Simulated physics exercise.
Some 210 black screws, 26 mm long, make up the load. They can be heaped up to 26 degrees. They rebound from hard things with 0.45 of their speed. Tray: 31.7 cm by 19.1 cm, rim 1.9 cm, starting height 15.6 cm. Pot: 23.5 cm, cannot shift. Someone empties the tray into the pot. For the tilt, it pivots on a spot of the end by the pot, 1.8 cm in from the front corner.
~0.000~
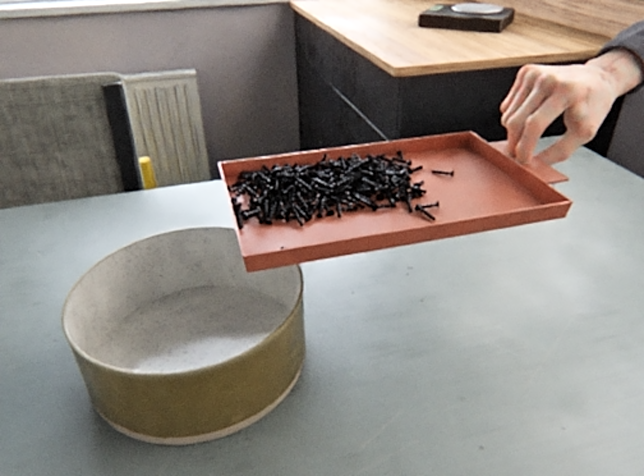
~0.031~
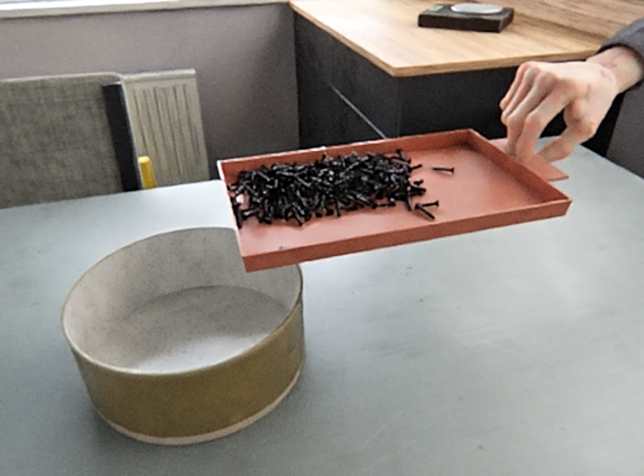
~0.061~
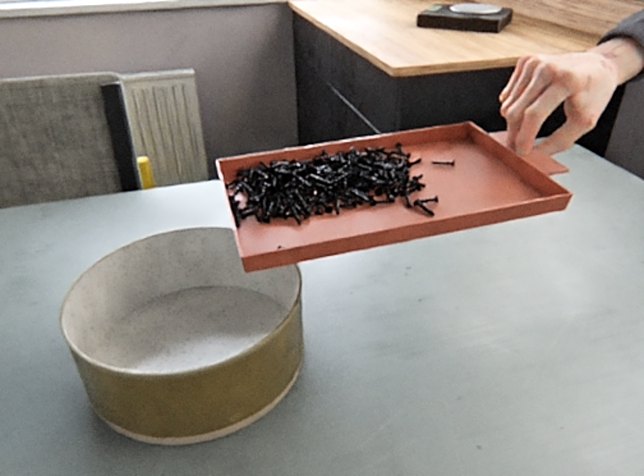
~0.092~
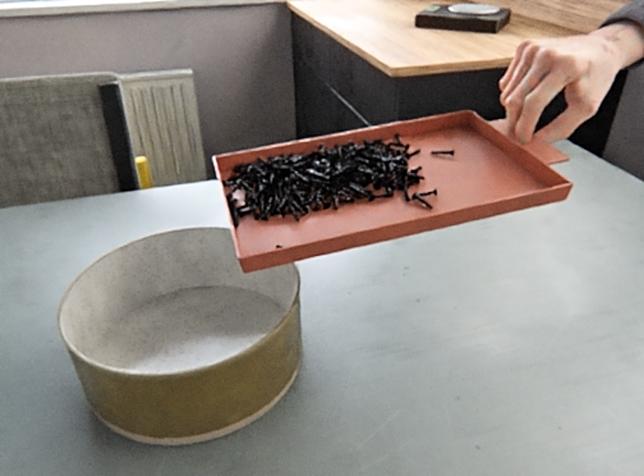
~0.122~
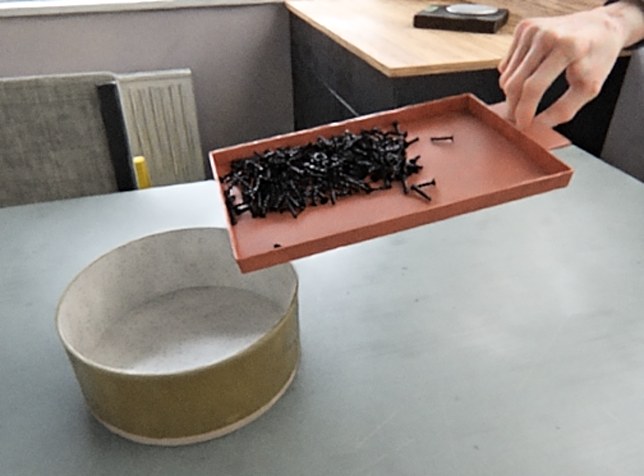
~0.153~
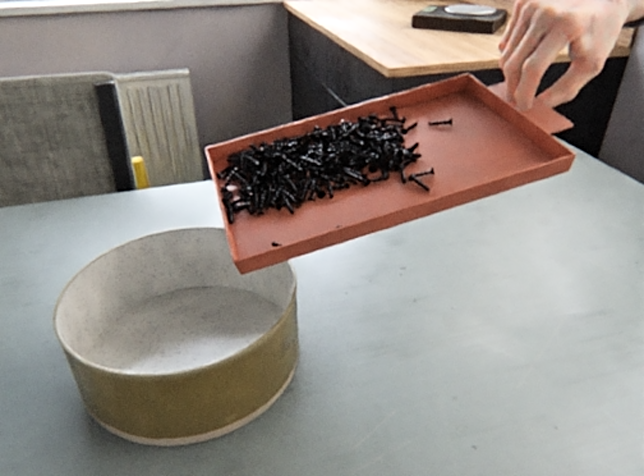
At the start, a hand at the right holds a shallow reddish tray nearly level above a grey table, a heap of black screws at its left end beside a round pot. The hand then raises the right end, slowly at first and then more noticeably, slanting the tray down toward the left while the screws stay bunched together.
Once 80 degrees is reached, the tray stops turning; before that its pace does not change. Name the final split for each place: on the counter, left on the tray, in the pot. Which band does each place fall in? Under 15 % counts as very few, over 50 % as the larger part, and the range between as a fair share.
Counter: A fair share. Left on the tray: Very few. Pot: The larger part.
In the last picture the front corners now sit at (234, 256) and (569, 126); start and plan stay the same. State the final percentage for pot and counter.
Final per cent - pot 80, counter 5.
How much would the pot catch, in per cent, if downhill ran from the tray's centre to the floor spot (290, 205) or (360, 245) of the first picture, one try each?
Some 80 and 15 per cent.
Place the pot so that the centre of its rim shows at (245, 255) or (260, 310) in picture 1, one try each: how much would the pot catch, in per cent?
Around 15 per cent, then around 95 per cent.
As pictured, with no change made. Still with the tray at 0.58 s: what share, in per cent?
Estimate: About 95 percent.
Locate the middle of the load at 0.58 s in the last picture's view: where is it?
Load centre, approx.: (216, 208) px.
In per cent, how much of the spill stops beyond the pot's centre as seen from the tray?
That works out to about 80 percent.
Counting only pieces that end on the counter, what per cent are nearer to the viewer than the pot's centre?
Share: Roughly 100 %.
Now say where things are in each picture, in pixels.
Tray tilt 0 degrees, front corners at (246, 254) and (569, 201); middle of the pieces at (331, 181); pot at (187, 286), in the first frame.
Tray tilt 1 degrees, front corners at (245, 254) and (569, 199); middle of the pieces at (330, 180), in the second frame.
Tray tilt 2 degrees, front corners at (244, 255) and (569, 193); middle of the pieces at (329, 177), in the third frame.
Tray tilt 5 degrees, front corners at (241, 256) and (570, 183), lowest corner left front; middle of the pieces at (327, 172), in the fourth frame.
Tray tilt 8 degrees, front corners at (239, 257) and (571, 169), lowest corner left front; middle of the pieces at (324, 164), in the fifth frame.
Tray tilt 12 degrees, front corners at (236, 259) and (572, 154), lowest corner left front; middle of the pieces at (321, 156); pot at (180, 287). Its pace works out near 135 degrees a second, in the sixth frame.
After 0.41 s, tilt 46 degrees; the tray holds 100 %, the pot 0 %.
After 0.58 s, tilt 69 degrees; the tray holds 95 %, the pot 0 %.
Then, at 0.87 s, tilt 80 degrees; the tray holds 10 %, the pot 60 %.
In the end, at 1.8 s, counter 30 %, tray 0 %, pot 65 %.
